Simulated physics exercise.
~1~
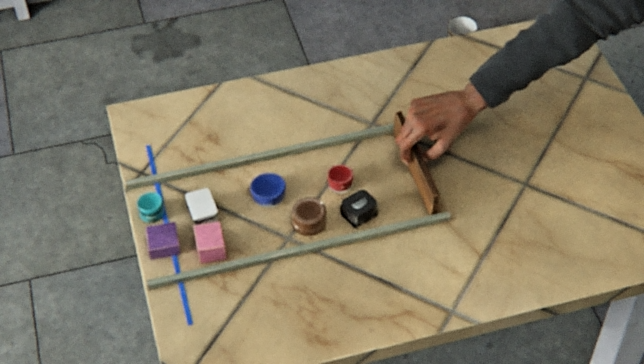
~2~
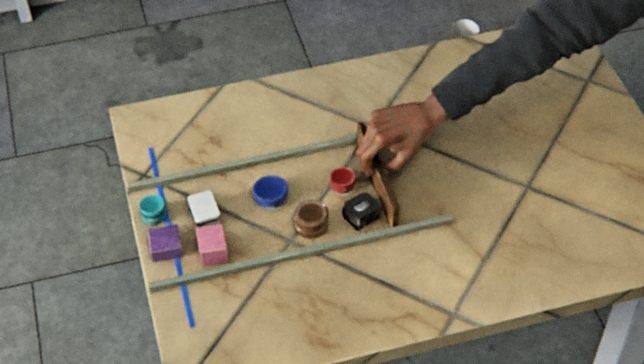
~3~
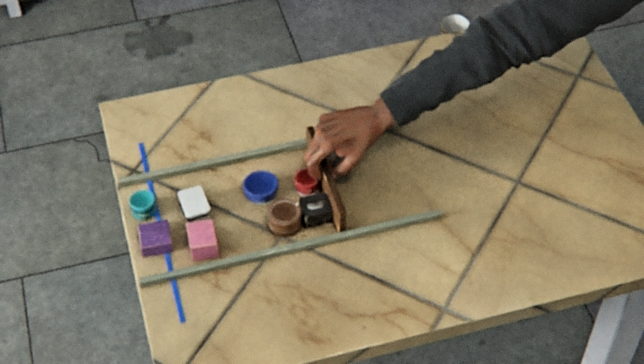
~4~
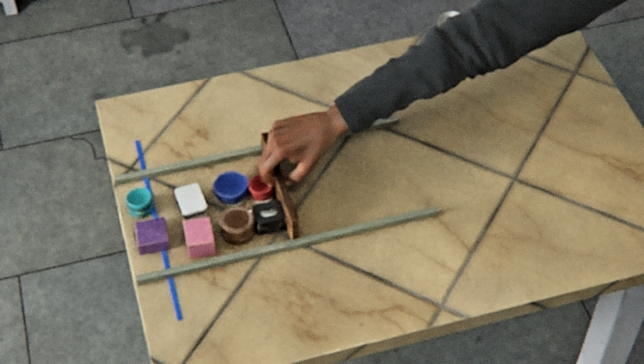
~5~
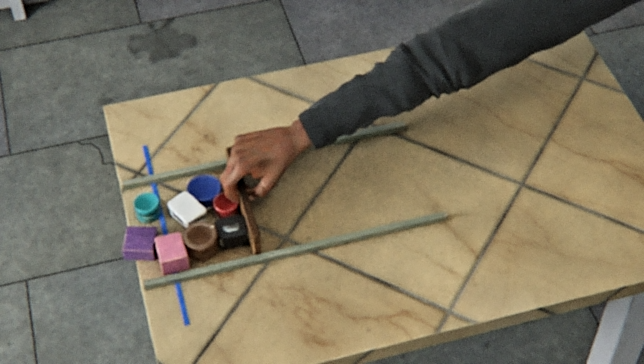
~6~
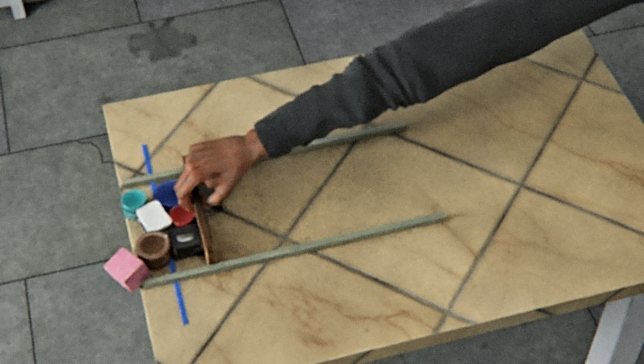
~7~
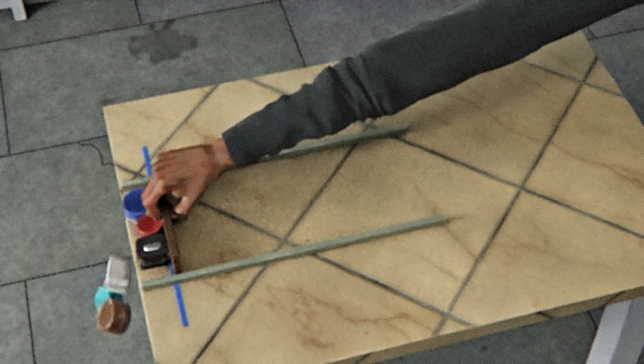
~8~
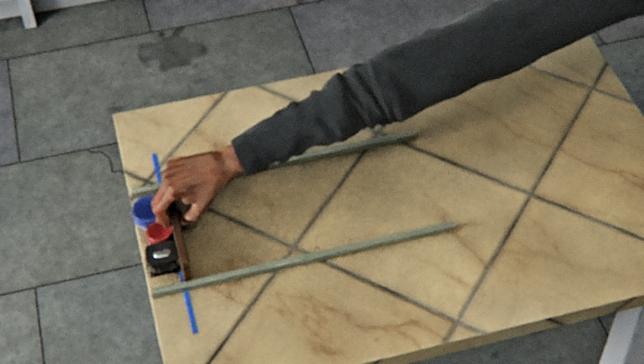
Hand sweeping small pots, blocks and cases leftward with a board between two rails, several tumbling off the stone-patterned table's edge.
